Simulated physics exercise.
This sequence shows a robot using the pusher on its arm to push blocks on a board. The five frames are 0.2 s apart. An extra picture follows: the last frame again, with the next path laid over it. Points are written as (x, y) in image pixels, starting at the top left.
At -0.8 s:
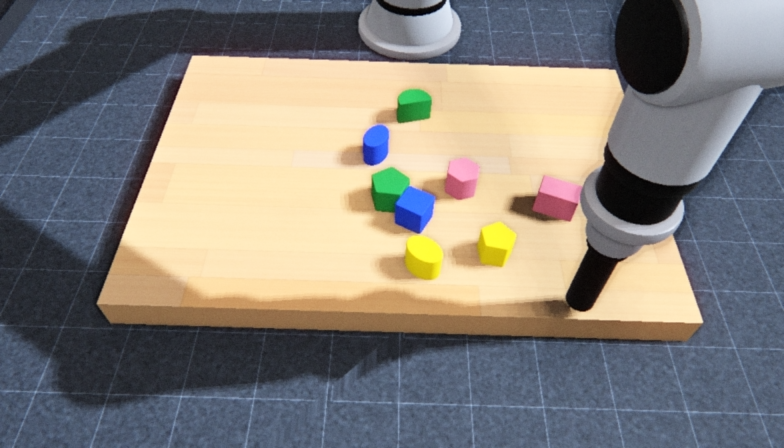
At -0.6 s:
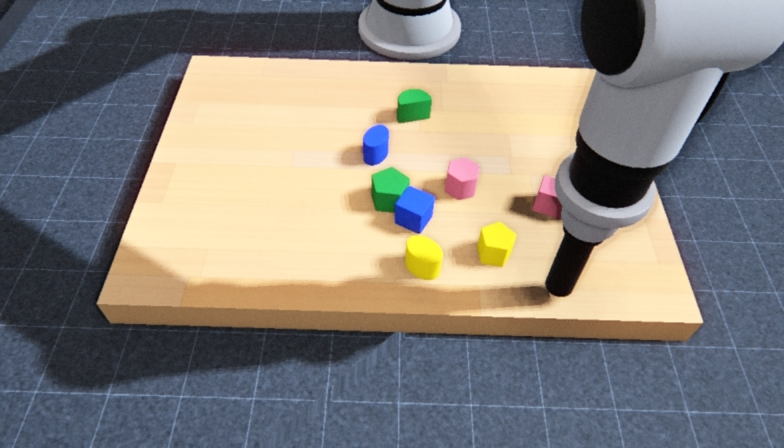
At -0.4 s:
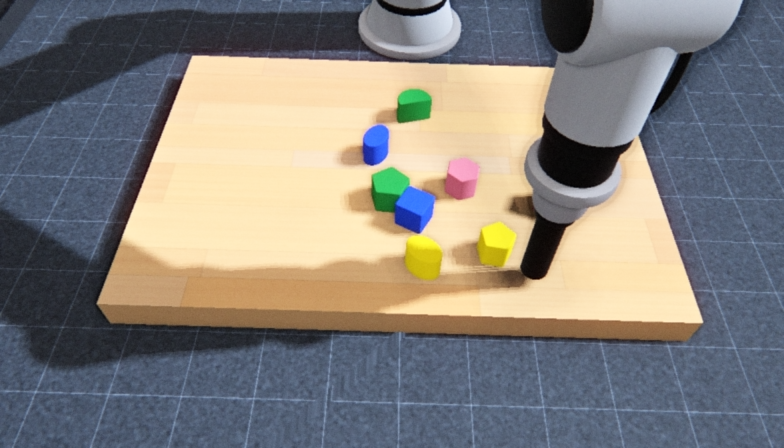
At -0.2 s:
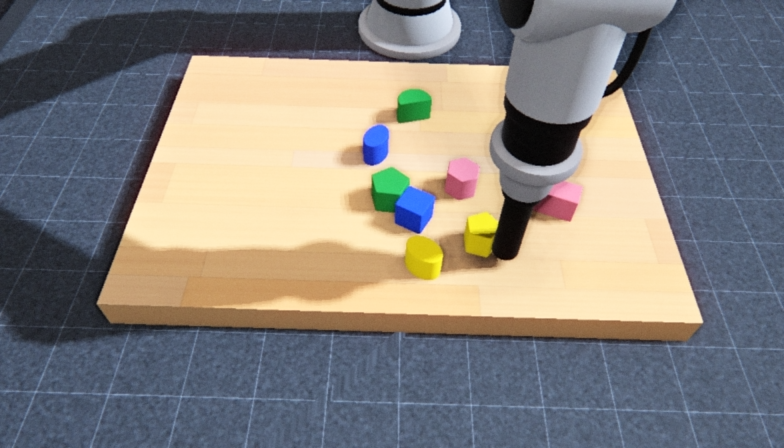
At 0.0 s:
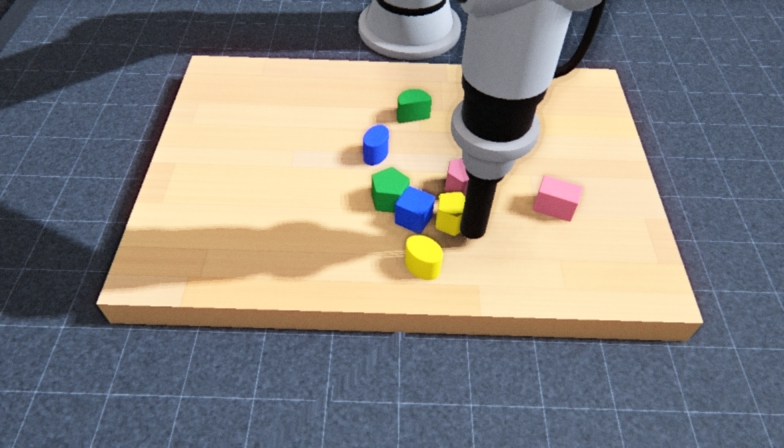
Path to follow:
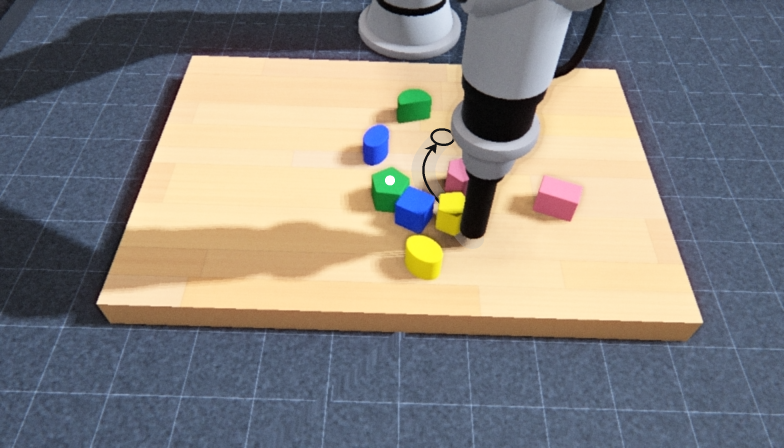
A light wooden board lies on a dark blue, grid-lined surface, seen from above at an angle by a still camera. Green, blue, pink and yellow blocks sit around its middle and right side, with a white and black robot arm at the right. The arm's black pusher moves left and away from the near edge, then pushes the yellow pentagonal block up-left beside the blue square one.
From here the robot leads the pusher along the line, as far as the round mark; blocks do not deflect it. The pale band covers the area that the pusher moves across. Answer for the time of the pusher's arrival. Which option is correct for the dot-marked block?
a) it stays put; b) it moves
b
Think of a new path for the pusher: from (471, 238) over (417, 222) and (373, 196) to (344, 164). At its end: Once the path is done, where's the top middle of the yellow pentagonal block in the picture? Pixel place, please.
In the picture, that point is around (433, 186).
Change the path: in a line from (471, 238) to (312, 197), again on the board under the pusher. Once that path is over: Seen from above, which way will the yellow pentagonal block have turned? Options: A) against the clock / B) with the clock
Choice B: With the clock.
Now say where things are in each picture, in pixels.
Pusher tip at (579, 300); block tops, green pentagonal block at (390, 180); blue square at (415, 200); yellow pentagonal block at (498, 235); pink hexagonal block at (464, 169), in the first frame.
Pusher at (559, 286); blocks unchanged, in the second frame.
Pusher at (534, 269); blocks unchanged, in the third frame.
Pusher at (505, 250); yellow pentagonal block at (484, 225), in the fourth frame.
Pusher at (473, 230); green pentagonal block at (390, 180); blue square at (415, 200); yellow pentagonal block at (454, 203); pink hexagonal block at (464, 169), in the fifth frame.
Path on the board, from (471, 238) over (440, 203) and (424, 167) to (443, 137); the dot is on the green pentagonal block.
On the path given first. One third of the way, pusher at (440, 193); green pentagonal block at (377, 178), turned 25° clockwise; blue square at (402, 195), turned 60° anticlockwise; yellow pentagonal block at (418, 171), turned 25° anticlockwise.
Two thirds of the way, pusher at (425, 157); green pentagonal block at (377, 178), turned 25° clockwise; blue square at (402, 195), turned 60° anticlockwise; yellow pentagonal block at (399, 155), turned 50° anticlockwise.
At the end, pusher at (444, 128); green pentagonal block at (377, 178), turned 25° clockwise; blue square at (402, 195), turned 60° anticlockwise; yellow pentagonal block at (399, 155), turned 50° anticlockwise; pink hexagonal block in place.
